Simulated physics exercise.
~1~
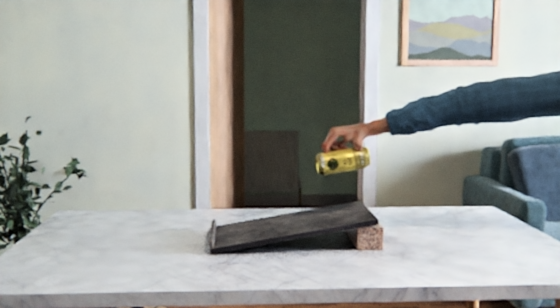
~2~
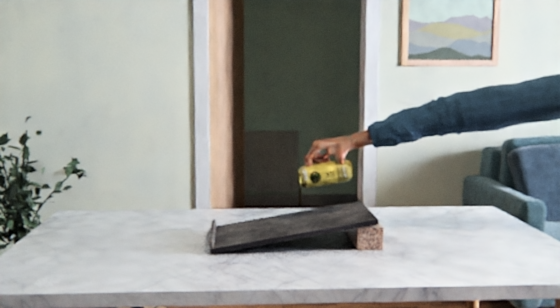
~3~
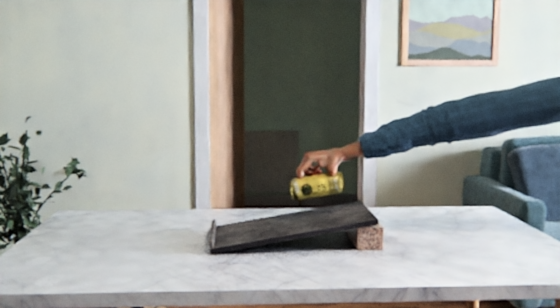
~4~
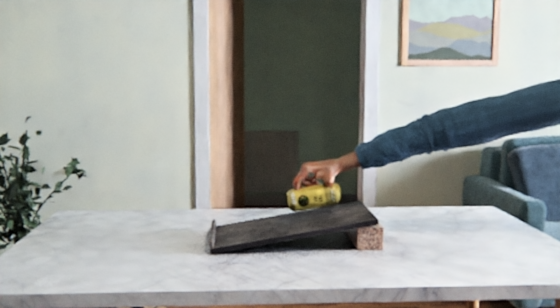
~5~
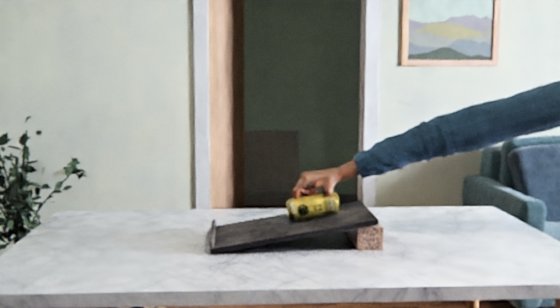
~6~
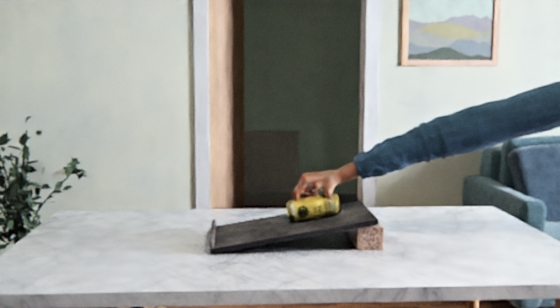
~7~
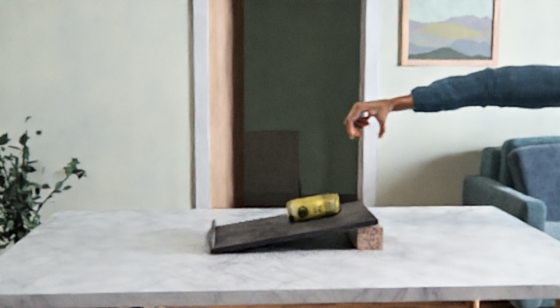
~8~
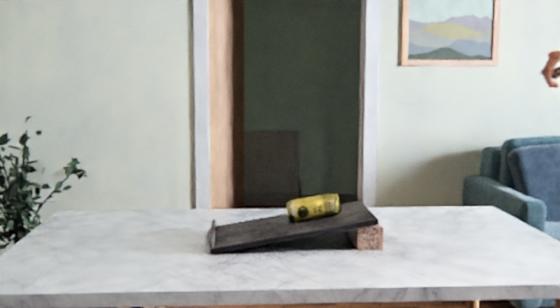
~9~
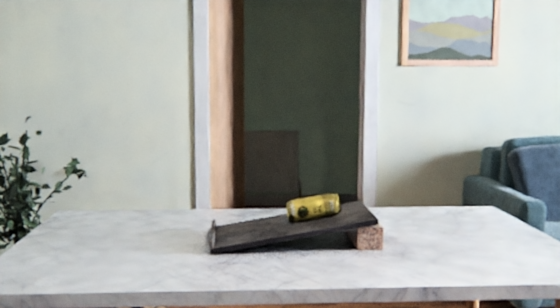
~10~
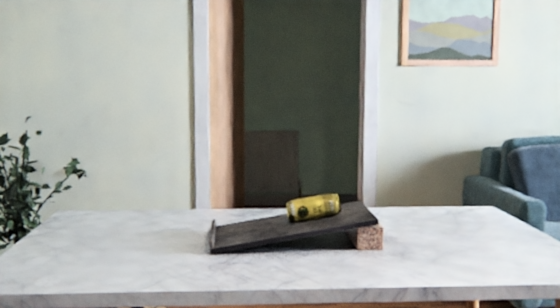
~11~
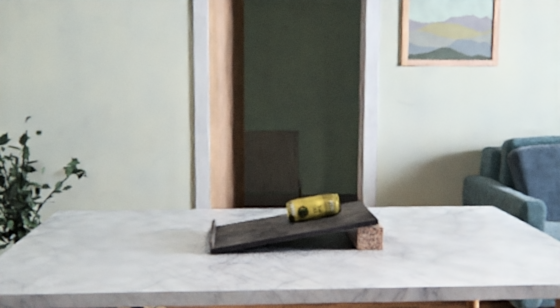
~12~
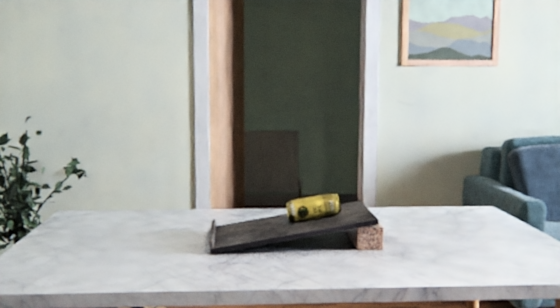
A yellow can is lowered on its side by a hand in a dark blue sleeve, reaching in from the right over a black sloping board on a pale marble table. The view is steady and from the front, with the board's right end raised on a brown block, a plant at left, and a blue armchair and framed landscape at right. The hand moves left and down and sets the can on the upper part of the slope. It lets go and withdraws to the right. The can stays where it was placed, resting motionless on the tilted board.
